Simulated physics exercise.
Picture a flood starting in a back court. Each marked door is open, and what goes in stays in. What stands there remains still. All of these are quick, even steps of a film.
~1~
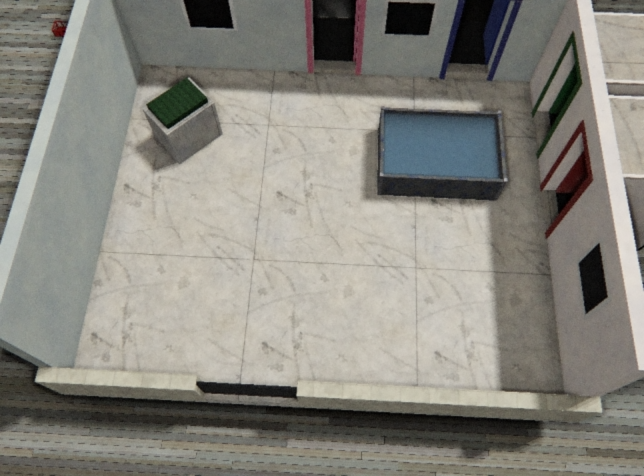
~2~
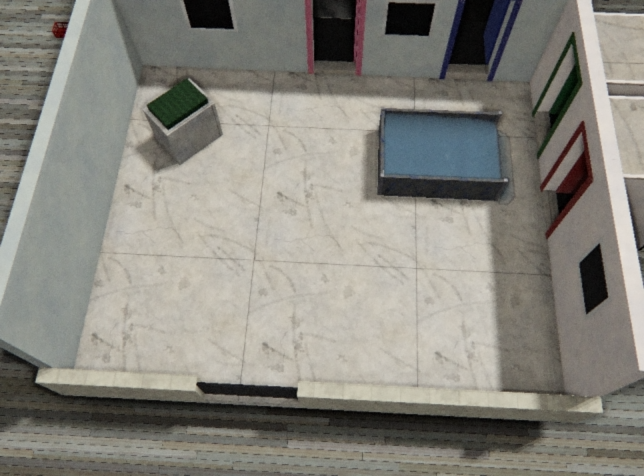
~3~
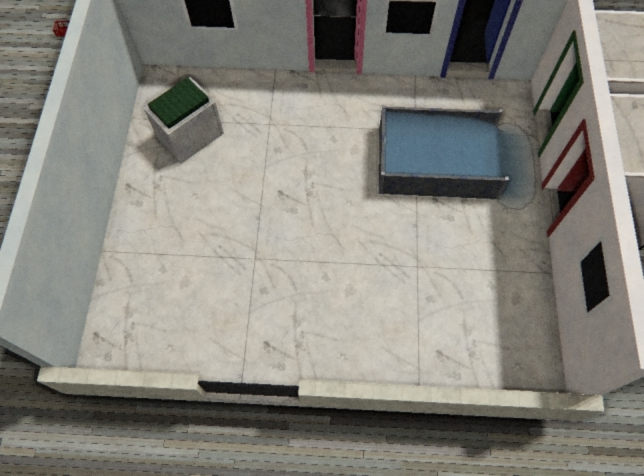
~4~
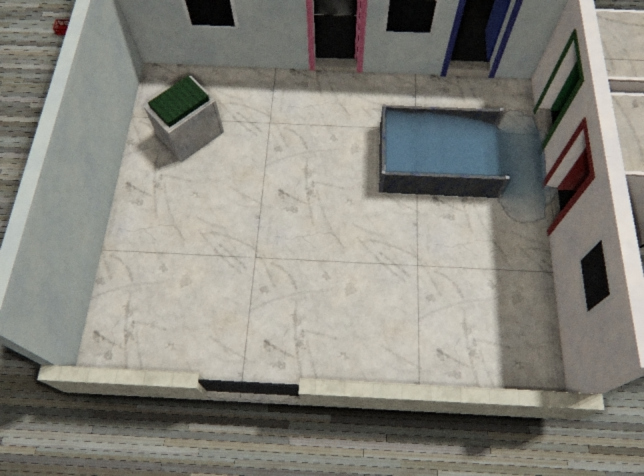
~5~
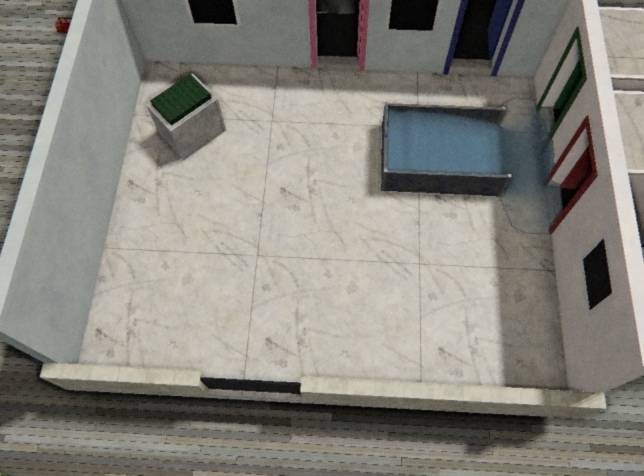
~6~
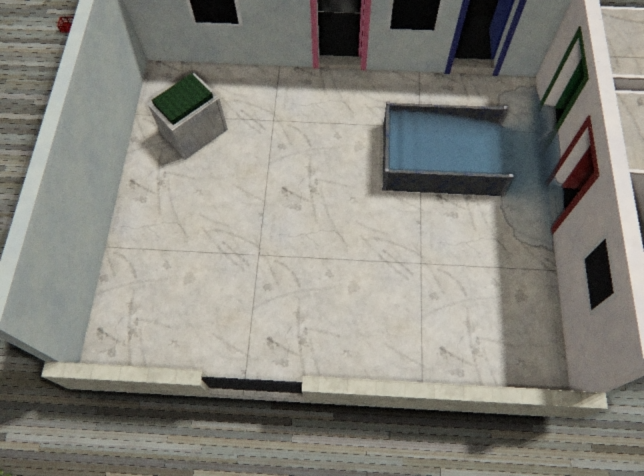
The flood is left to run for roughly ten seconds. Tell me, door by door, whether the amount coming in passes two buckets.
In order: Pink door: Within two buckets; green door: Exceeds two buckets; red door: Exceeds two buckets; blue door: Within two buckets.
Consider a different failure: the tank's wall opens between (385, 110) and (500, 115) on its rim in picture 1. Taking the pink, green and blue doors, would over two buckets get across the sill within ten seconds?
The pink door falls short; the green door falls short; the blue door tops the limit.
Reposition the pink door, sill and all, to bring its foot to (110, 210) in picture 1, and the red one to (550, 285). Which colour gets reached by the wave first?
The answer is the green door.
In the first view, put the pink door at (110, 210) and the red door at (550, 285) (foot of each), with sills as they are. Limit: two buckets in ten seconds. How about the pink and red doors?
Looking at it, pink fails to reach the limit, and red fails to reach the limit.
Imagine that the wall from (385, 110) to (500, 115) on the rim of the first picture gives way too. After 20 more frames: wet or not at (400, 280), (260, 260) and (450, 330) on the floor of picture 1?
Unwetted, unwetted, unwetted.
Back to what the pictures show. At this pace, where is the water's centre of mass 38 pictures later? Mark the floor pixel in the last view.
The centre of mass sits at about (410, 191).
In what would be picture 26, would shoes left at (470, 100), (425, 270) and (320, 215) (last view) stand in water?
In turn, the points end up soaked, high and dry and high and dry.
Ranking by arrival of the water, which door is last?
My answer: The one in pink.
A moment on, water covers 10 % of the floor; the pink door not reached, the green door over two buckets in, the red door over two buckets in, the blue door not reached.
Next, water covers 15 % of the floor; the pink door not reached, the green door far over two buckets in, the red door far over two buckets in, the blue door wet at the sill, nothing in.
Then, water covers 30 % of the floor; the pink door wet at the sill, nothing in, the green door far over two buckets in, the red door far over two buckets in, the blue door wet at the sill, nothing in.
Later, water covers 60 % of the floor; the pink door wet at the sill, nothing in, the green door far over two buckets in, the red door far over two buckets in, the blue door wet at the sill, nothing in.
In the end, water covers 90 % of the floor; the pink door wet at the sill, nothing in, the green door far over two buckets in, the red door far over two buckets in, the blue door wet at the sill, nothing in.
